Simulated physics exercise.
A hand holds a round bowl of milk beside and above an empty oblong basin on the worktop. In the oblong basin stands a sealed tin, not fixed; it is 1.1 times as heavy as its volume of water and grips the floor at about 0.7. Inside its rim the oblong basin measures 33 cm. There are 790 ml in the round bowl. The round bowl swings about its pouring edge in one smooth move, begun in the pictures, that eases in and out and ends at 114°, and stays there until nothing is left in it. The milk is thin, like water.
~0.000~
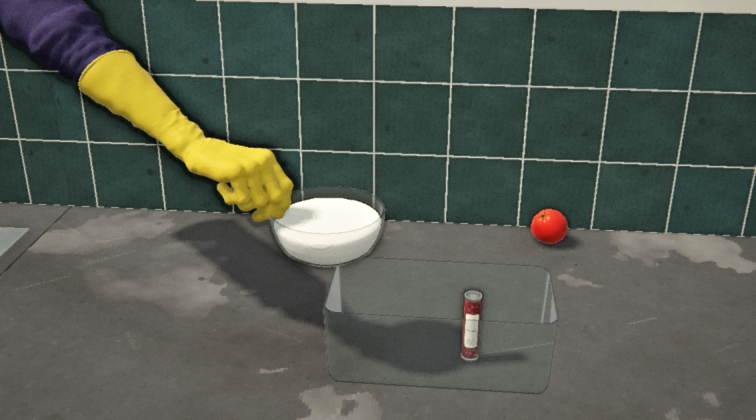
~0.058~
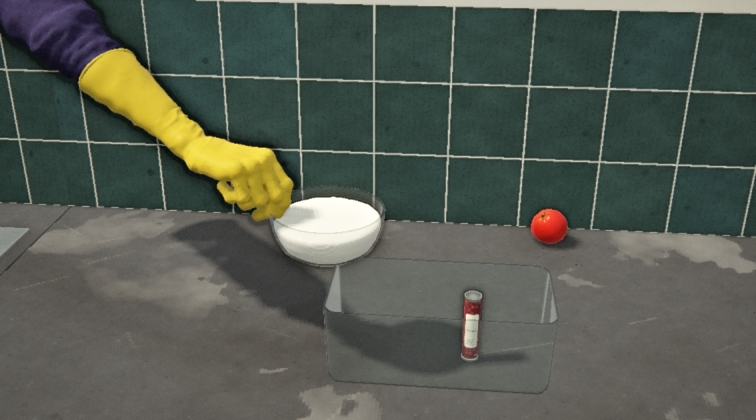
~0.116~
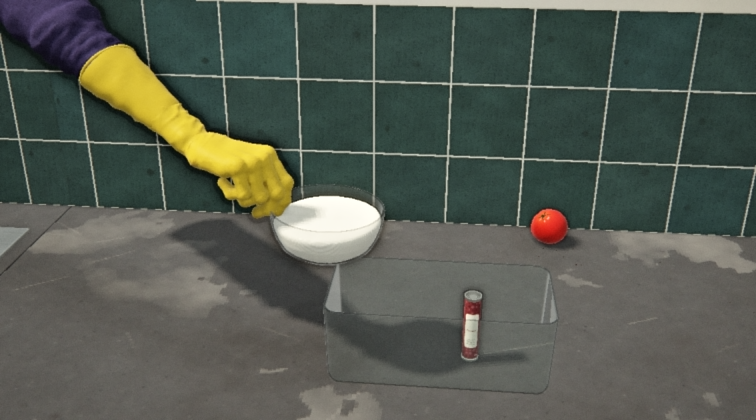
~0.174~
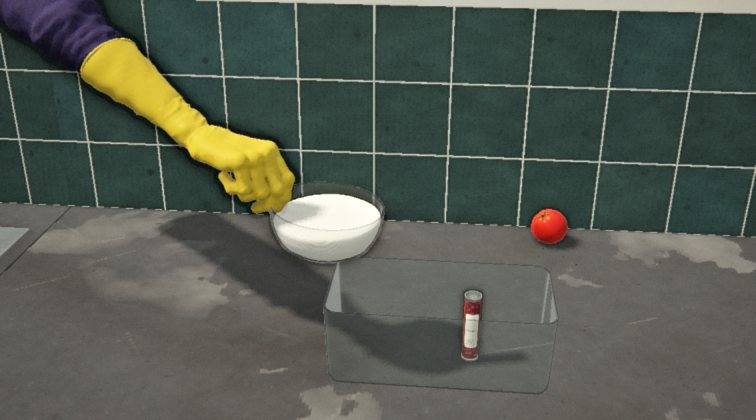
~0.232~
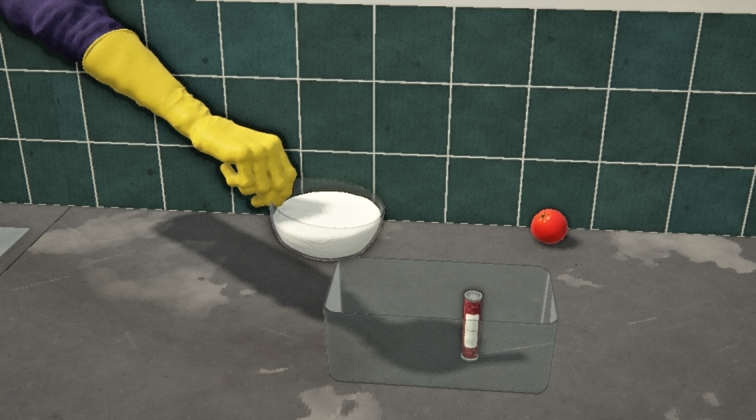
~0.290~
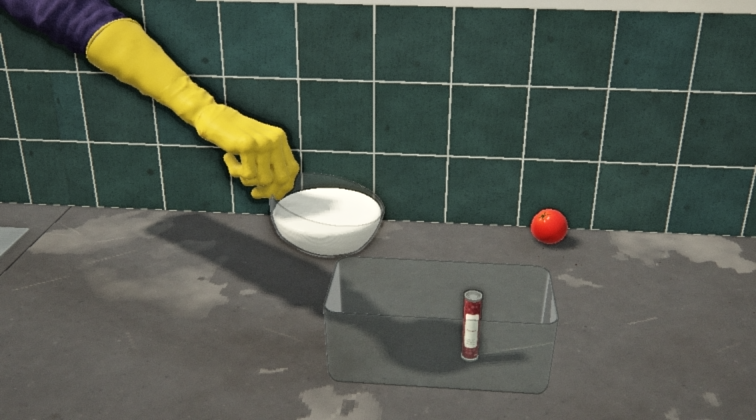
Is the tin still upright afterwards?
The tin falls.
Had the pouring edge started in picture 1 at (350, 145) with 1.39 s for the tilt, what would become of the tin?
Then it keeps standing.
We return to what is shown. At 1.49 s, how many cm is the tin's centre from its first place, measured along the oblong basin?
Some 6 cm.
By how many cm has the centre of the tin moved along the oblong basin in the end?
About 5.5 cm.
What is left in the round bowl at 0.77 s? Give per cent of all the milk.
About 44 per cent.
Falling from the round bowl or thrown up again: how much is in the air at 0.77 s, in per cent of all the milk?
Near 38 in a hundred.
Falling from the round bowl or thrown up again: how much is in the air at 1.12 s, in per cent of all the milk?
Near 9 in a hundred.
After 0.77 s the tilt is 67° and 44 per cent is still to pour; the tin stands where it began.
After 1.12 s the tilt is 104° and 1 per cent is still to pour; the tin leans 39°.
After 1.49 s the tilt is 114° and 0 per cent is still to pour; the tin lies on its side.
After 1.89 s the tilt is 114° and 0 per cent is still to pour; the tin lies on its side.
In the end the tin lies on its side.
